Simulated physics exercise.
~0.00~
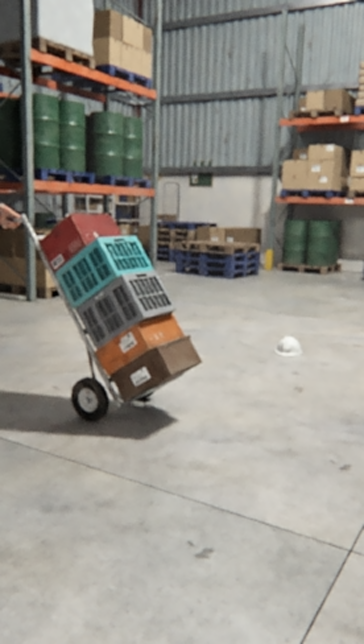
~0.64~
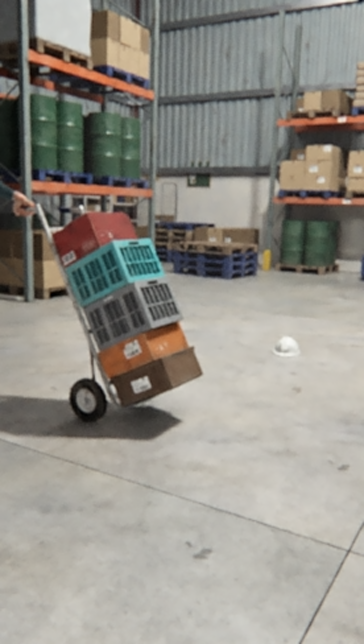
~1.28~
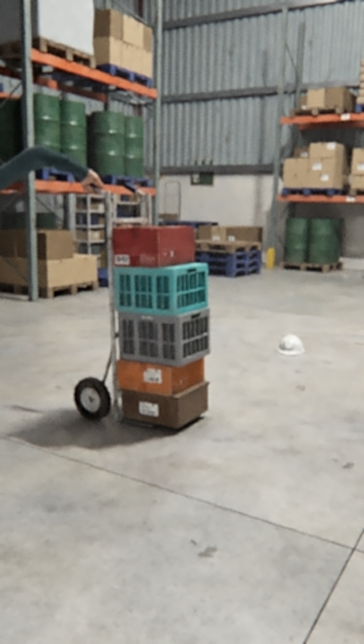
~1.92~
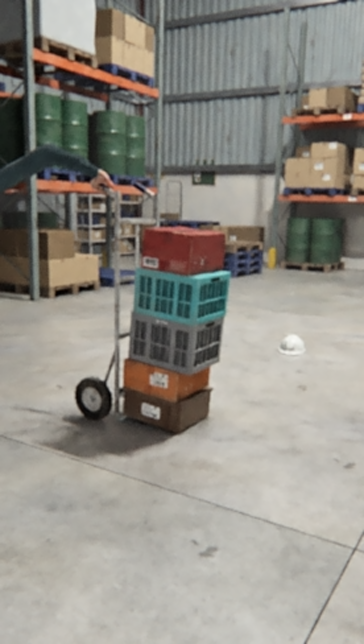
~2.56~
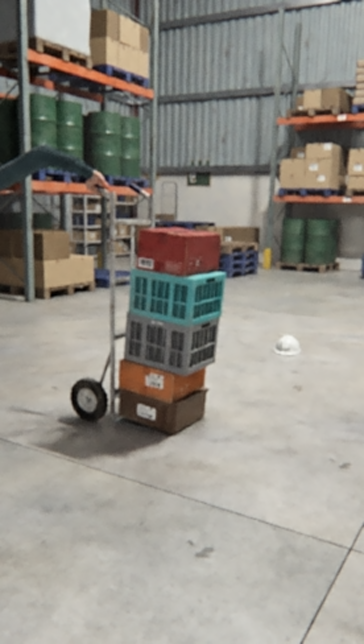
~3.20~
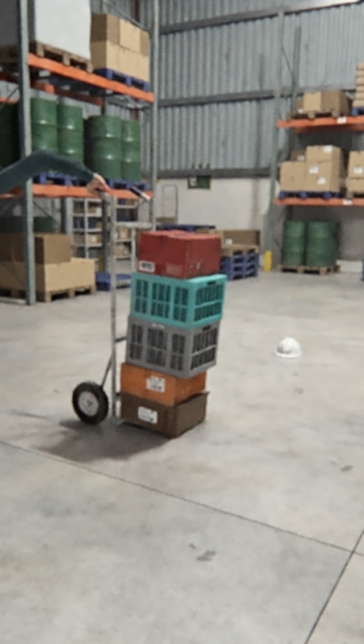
To begin with, a hand truck leans back to the left on a warehouse floor, a hand at its handle, carrying a stack with a brown box at the bottom, then an orange box, a grey crate, a turquoise crate and a red box on top. The person tips the truck forward, swinging the stack up toward the right. As the truck comes upright, the load settles onto the floor end, and the upper pieces shift slightly rightward, away from the frame. An arm stays at the handle. Finally everything stands still, slightly uneven but still stacked, with nothing fallen.
